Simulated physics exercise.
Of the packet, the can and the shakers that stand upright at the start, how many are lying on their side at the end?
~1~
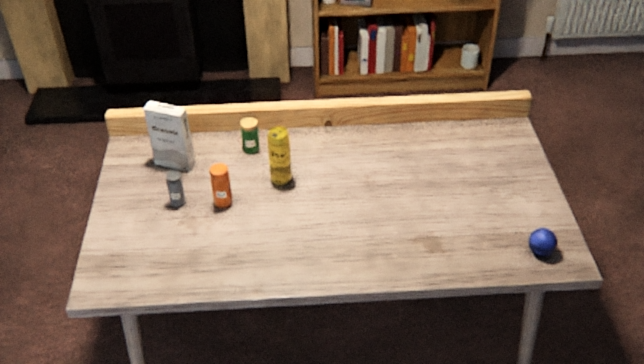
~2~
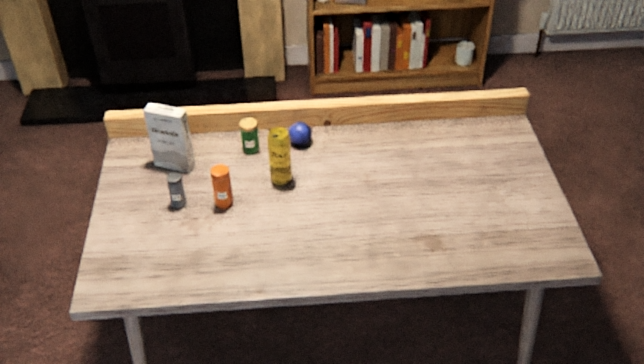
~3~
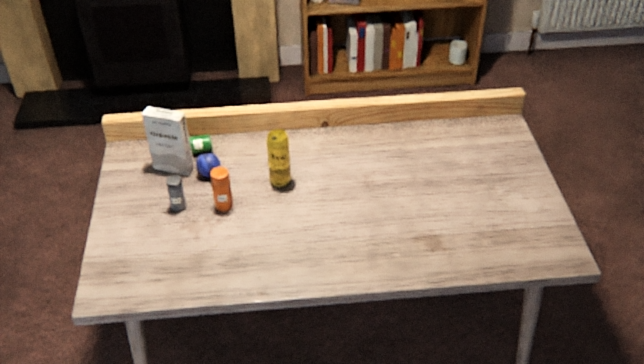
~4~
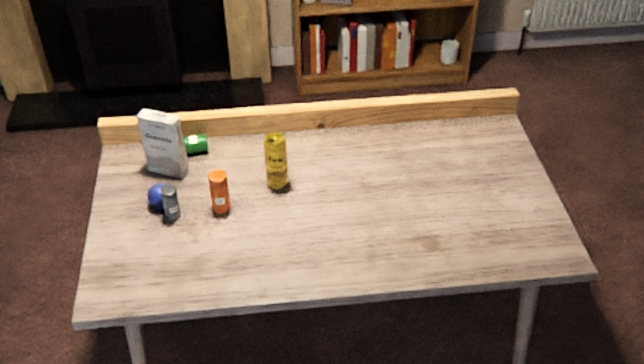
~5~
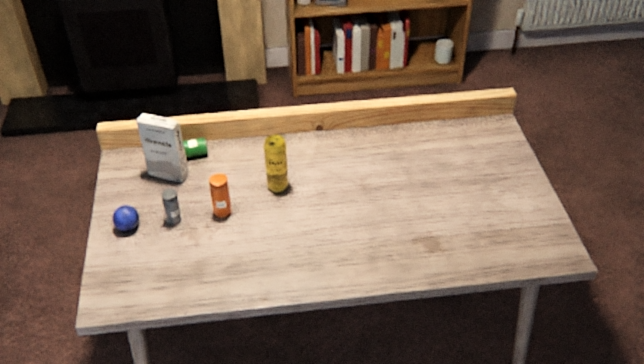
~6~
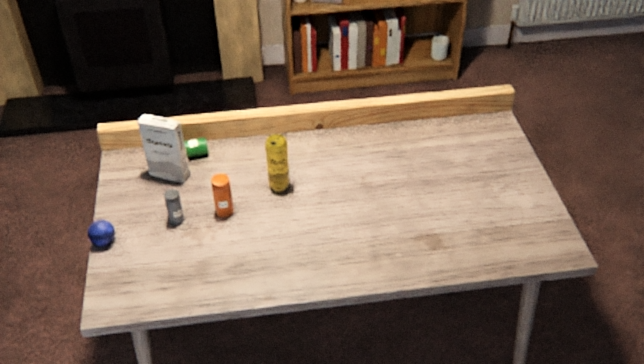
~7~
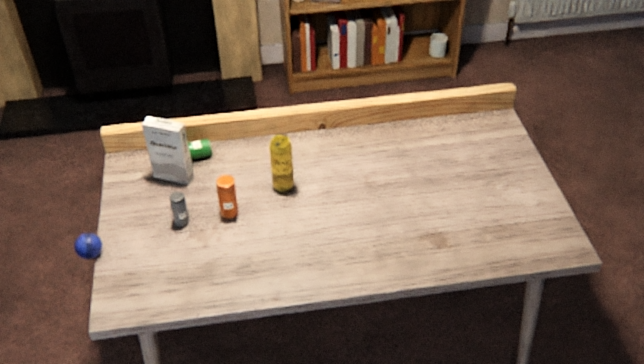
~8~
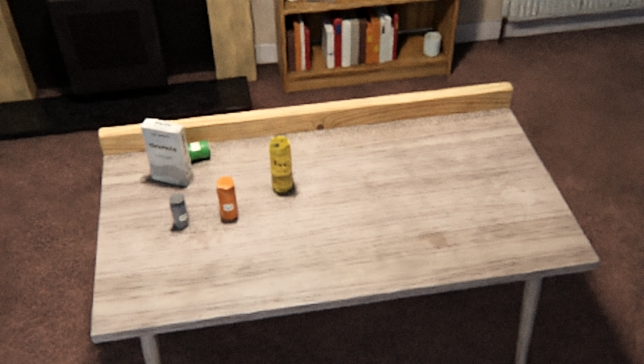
Just one of them ends on its side, the green shaker, which lies next to the white packet.
In a carpeted room with a fireplace and a bookcase behind, a pale wooden table with a rail along its far side is seen from above its near edge. A white packet, a green shaker, a grey shaker, an orange shaker and a yellow can stand towards the left, while a blue ball is near the right edge. The ball rolls leftward to the rail, then angles back, and the green shaker topples beside the packet. The ball passes the grey shaker and leaves over the left edge, leaving the green shaker lying and the others upright.
